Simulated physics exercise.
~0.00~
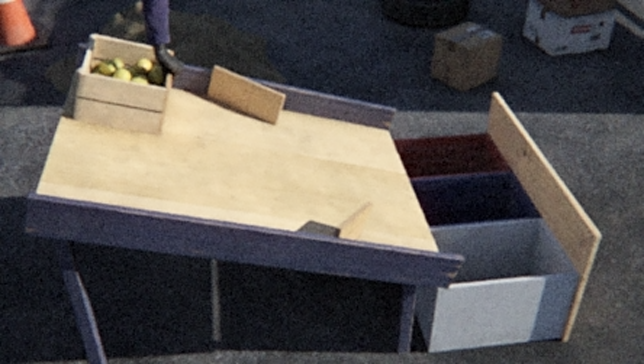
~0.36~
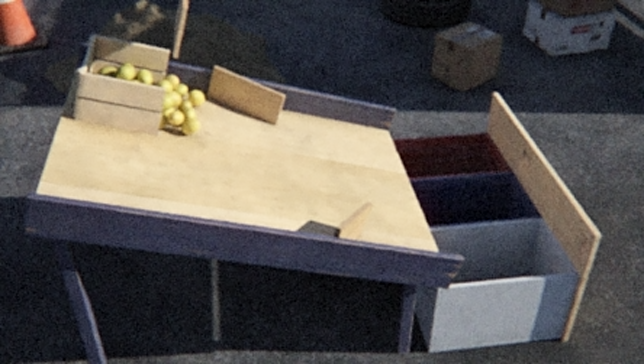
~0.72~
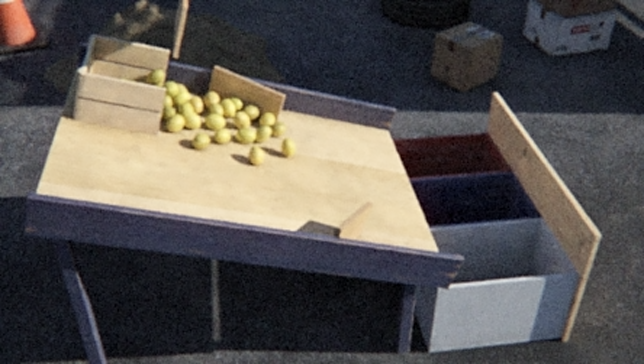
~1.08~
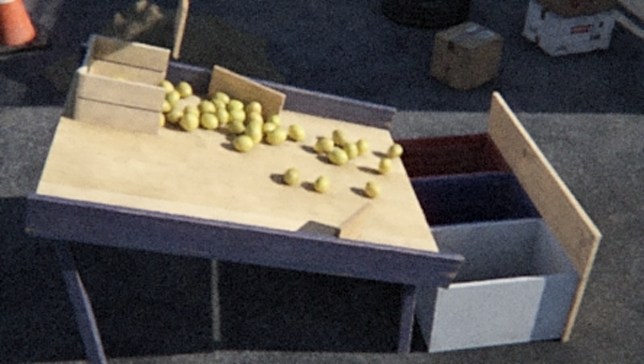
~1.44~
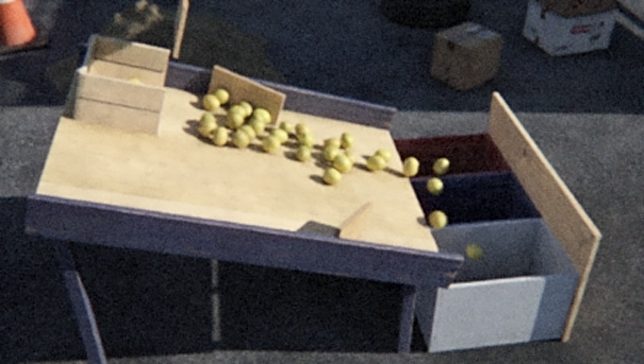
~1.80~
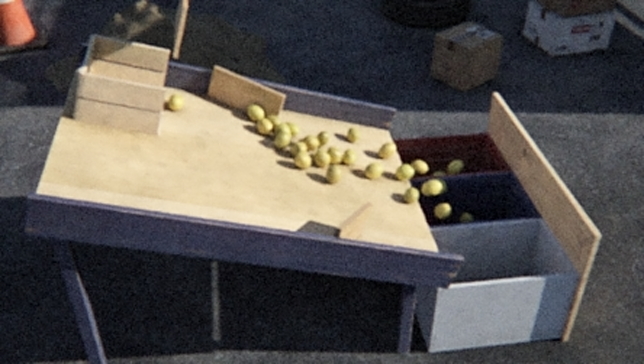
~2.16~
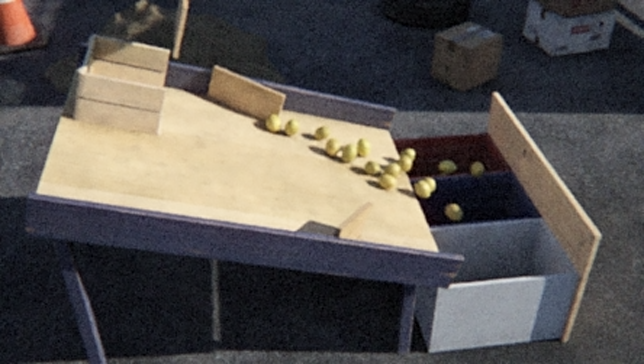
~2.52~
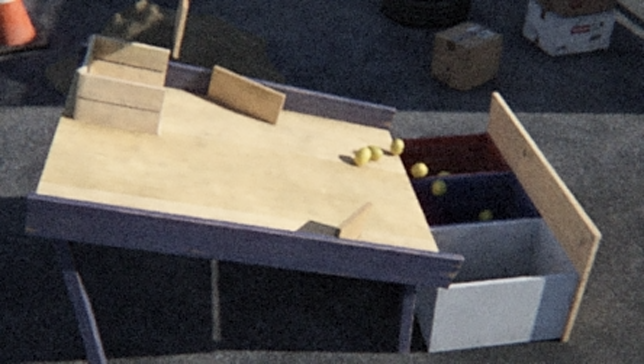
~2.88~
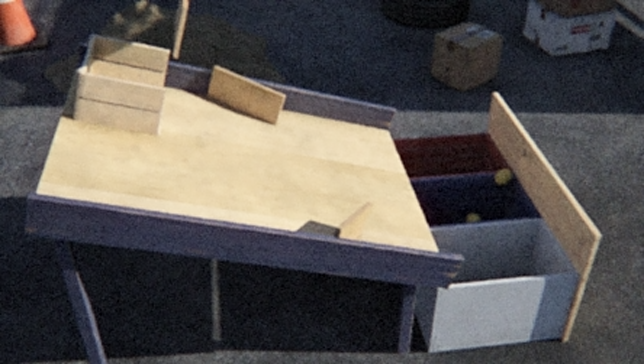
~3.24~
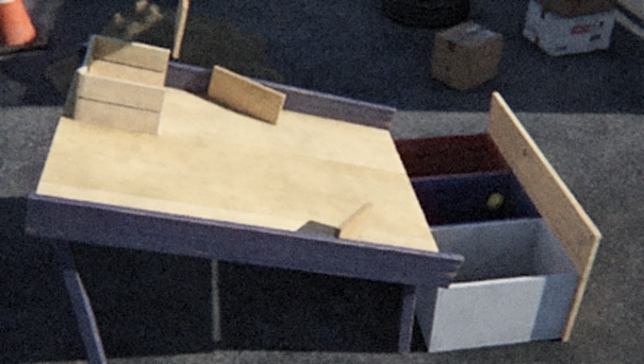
On a sloping wooden table outdoors, a gate lifted from a pen and a heap of yellow-green balls rolled down to the right past two angled boards, dropping off the edge toward the red, blue and white containers until the table was bare.
